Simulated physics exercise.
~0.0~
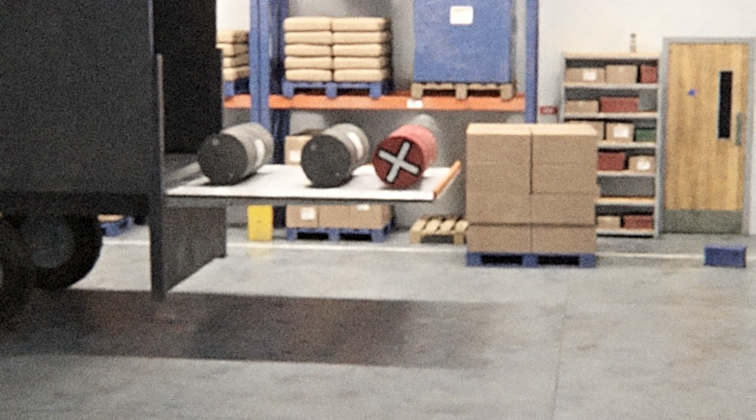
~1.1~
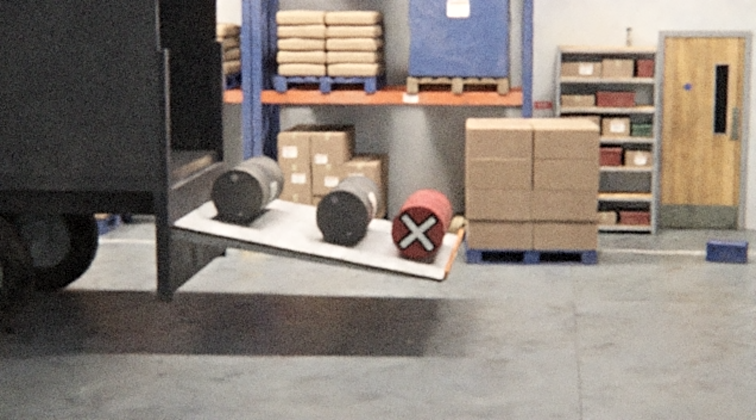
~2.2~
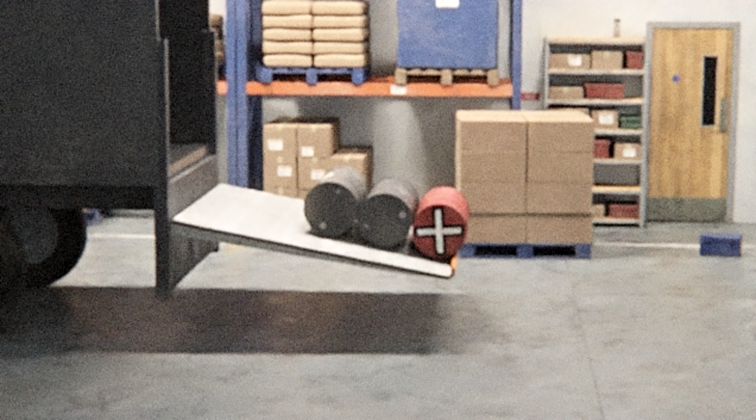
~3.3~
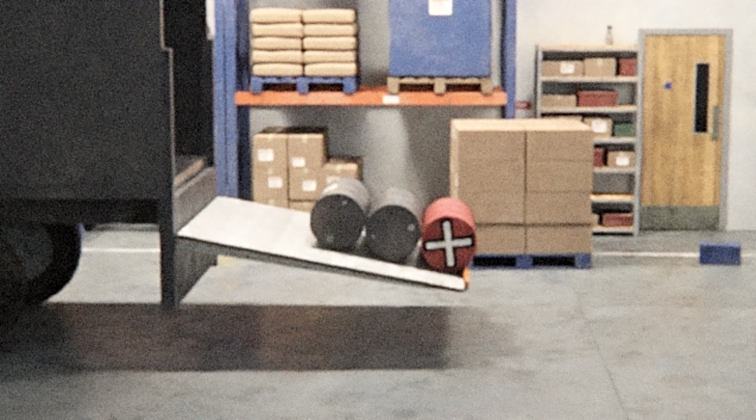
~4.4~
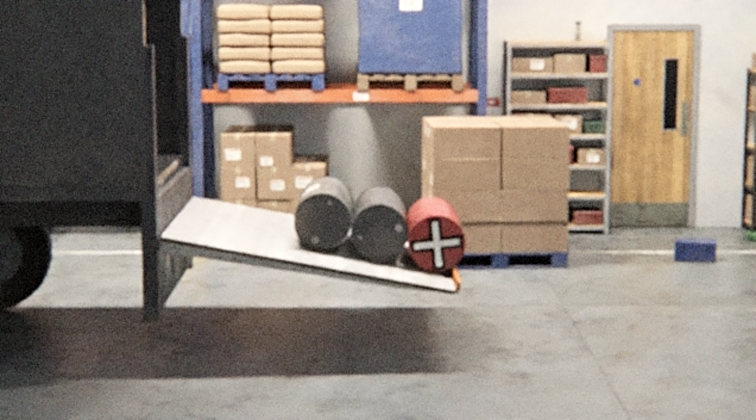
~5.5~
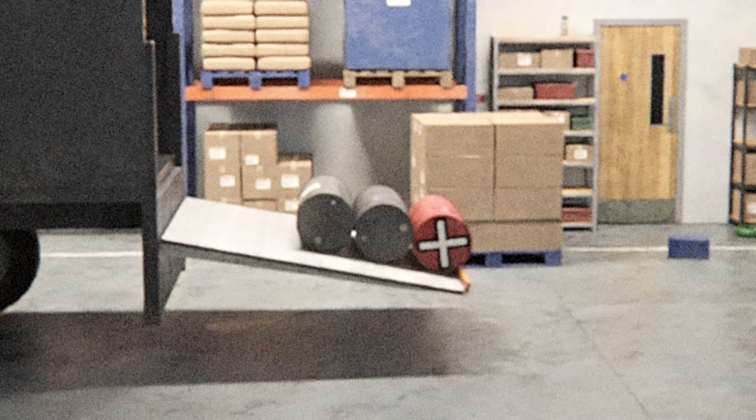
Three drums roll right down a tilting lorry platform and rest bunched at its edge.
